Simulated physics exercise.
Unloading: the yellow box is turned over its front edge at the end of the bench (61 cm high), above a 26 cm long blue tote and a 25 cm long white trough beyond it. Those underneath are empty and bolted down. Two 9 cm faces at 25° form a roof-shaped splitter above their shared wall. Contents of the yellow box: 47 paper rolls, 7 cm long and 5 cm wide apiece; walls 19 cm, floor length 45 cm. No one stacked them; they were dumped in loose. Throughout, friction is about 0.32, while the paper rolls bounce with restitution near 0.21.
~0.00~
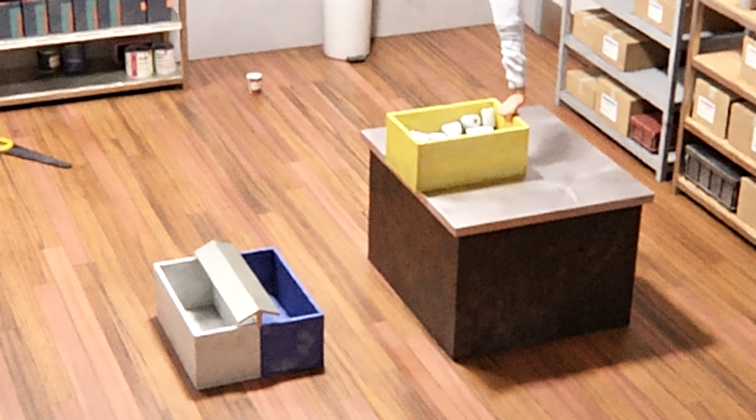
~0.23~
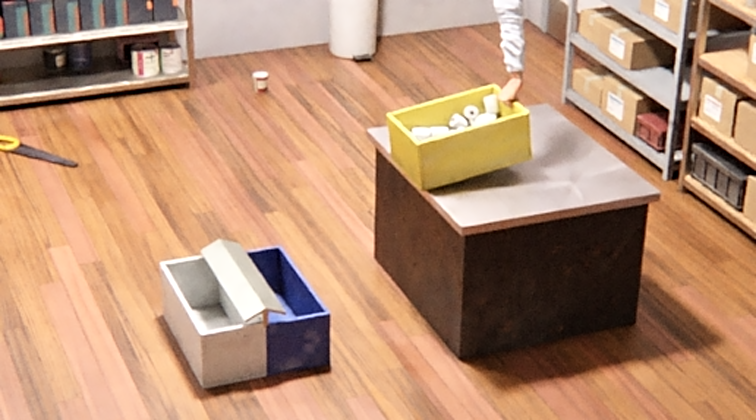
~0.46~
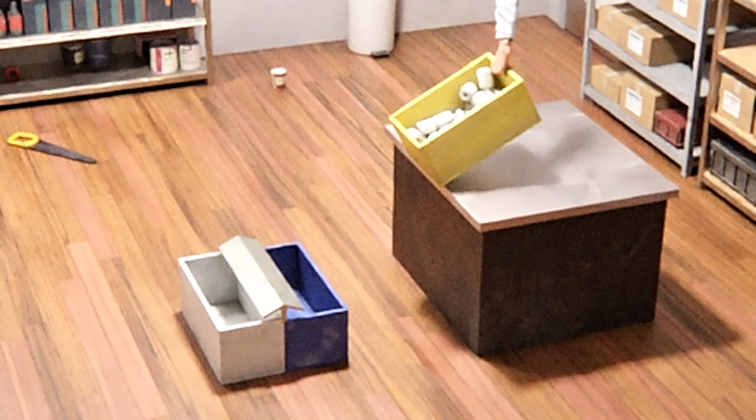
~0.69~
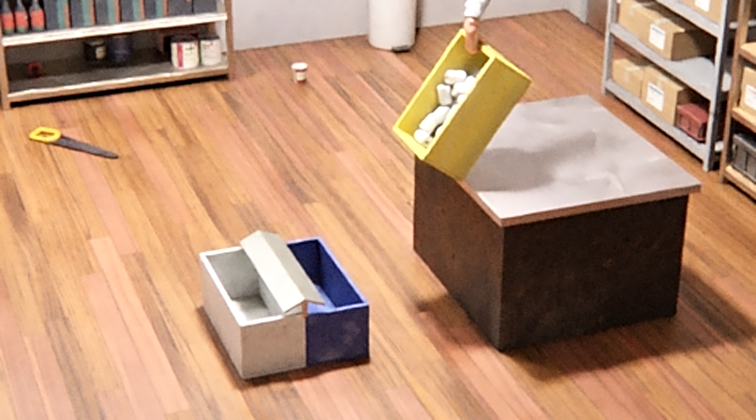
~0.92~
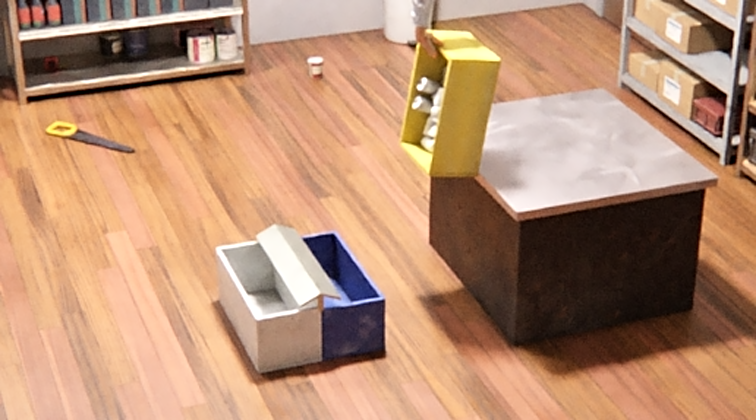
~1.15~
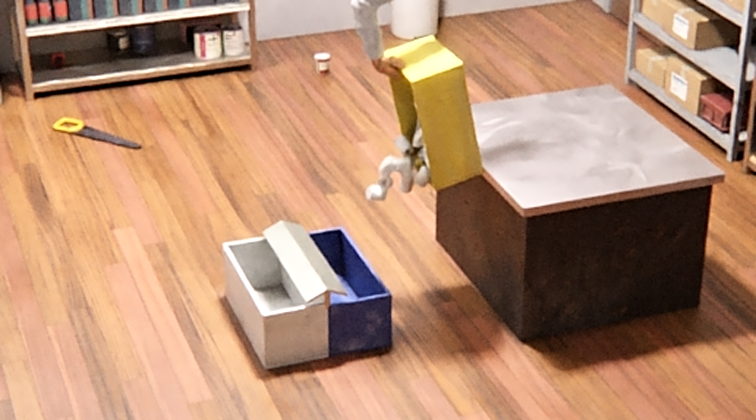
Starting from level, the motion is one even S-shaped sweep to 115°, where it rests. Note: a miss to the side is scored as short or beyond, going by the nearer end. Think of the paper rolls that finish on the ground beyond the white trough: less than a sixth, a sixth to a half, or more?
My bet is that beyond the white trough you'd see not a sixth of the load lying on the ground.
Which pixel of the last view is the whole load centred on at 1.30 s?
Near pixel (417, 162).
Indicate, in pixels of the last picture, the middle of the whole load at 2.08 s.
Around (378, 297).
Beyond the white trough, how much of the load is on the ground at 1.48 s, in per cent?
0 %.
After 1.30 s, tilt 112°; 29 still in the yellow box, 1 in the blue tote and 17 in the air.
After 1.48 s, tilt 115°; 9 still in the yellow box, 9 in the blue tote, 4 on the ground short of the blue tote and 25 in the air.
After 1.75 s, tilt 115°; 2 still in the yellow box, 17 in the blue tote, 19 on the ground short of the blue tote and 9 in the air.
Outcome (at 2.08 s), 19 in the blue tote and 28 on the ground short of the blue tote. Asked share, 0 of 47, 0 per cent.
